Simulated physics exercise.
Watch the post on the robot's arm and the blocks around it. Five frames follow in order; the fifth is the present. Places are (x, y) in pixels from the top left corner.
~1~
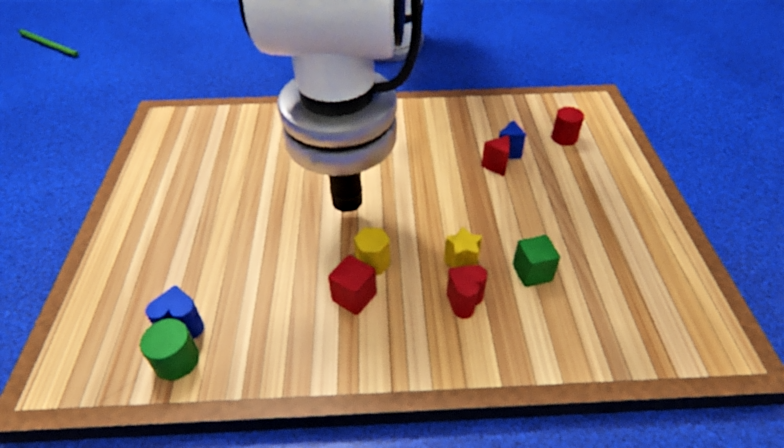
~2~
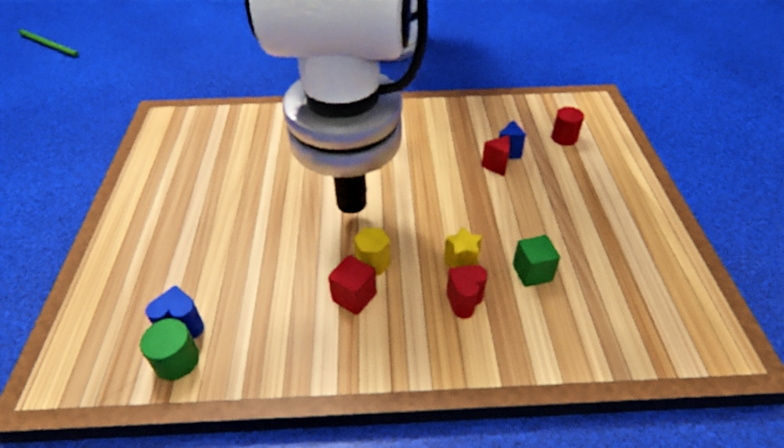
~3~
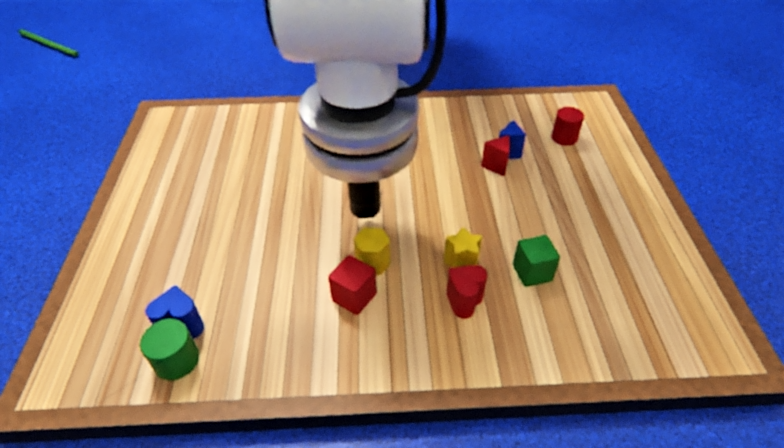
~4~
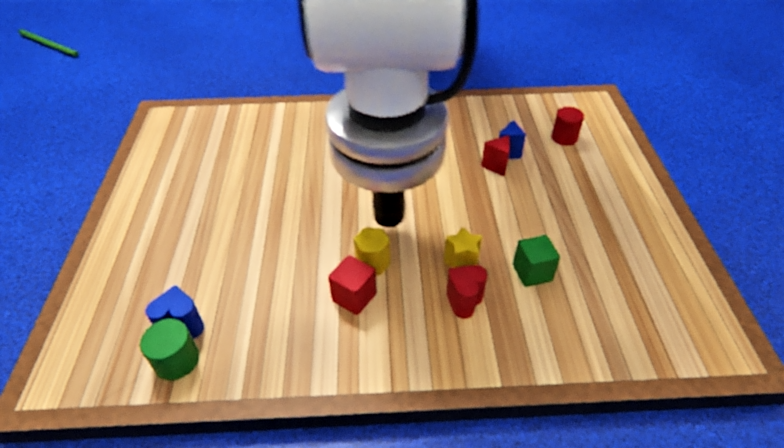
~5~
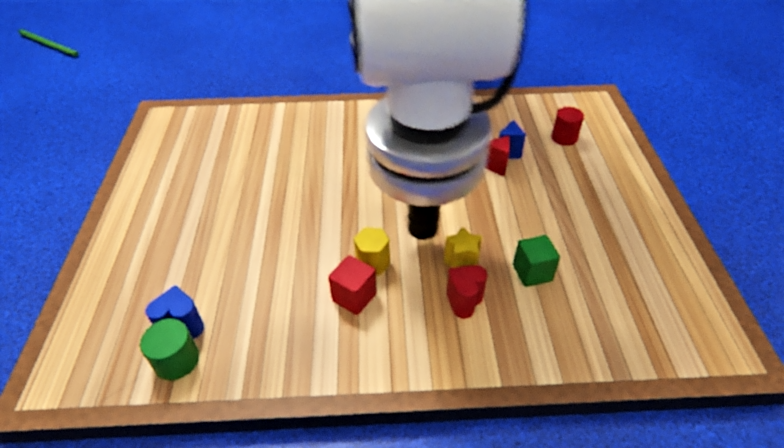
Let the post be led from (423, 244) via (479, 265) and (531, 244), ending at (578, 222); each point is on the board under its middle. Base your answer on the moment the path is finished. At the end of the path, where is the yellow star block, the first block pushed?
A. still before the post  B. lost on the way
B.
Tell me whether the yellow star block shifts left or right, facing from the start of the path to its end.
Facing from start to end, it shifts right.
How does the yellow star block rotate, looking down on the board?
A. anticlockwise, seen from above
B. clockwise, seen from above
B - clockwise, seen from above.
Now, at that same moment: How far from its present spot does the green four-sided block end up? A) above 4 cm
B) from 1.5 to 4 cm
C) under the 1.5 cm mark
The one that fits is C, under the 1.5 cm mark.
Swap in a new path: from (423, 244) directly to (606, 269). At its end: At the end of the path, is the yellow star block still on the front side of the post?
No, it doesn't check out.
The first path, step by step. One third of the way, post (481, 250); yellow star block (507, 258).
Two thirds of the way, post (536, 230); yellow star block (516, 259), turned 25° clockwise; green four-sided block (546, 250), turned 15° anticlockwise.
At the end, post (583, 208); yellow star block (516, 259), turned 25° clockwise; red heart-shaped block not moved; green four-sided block (546, 250), turned 15° anticlockwise.
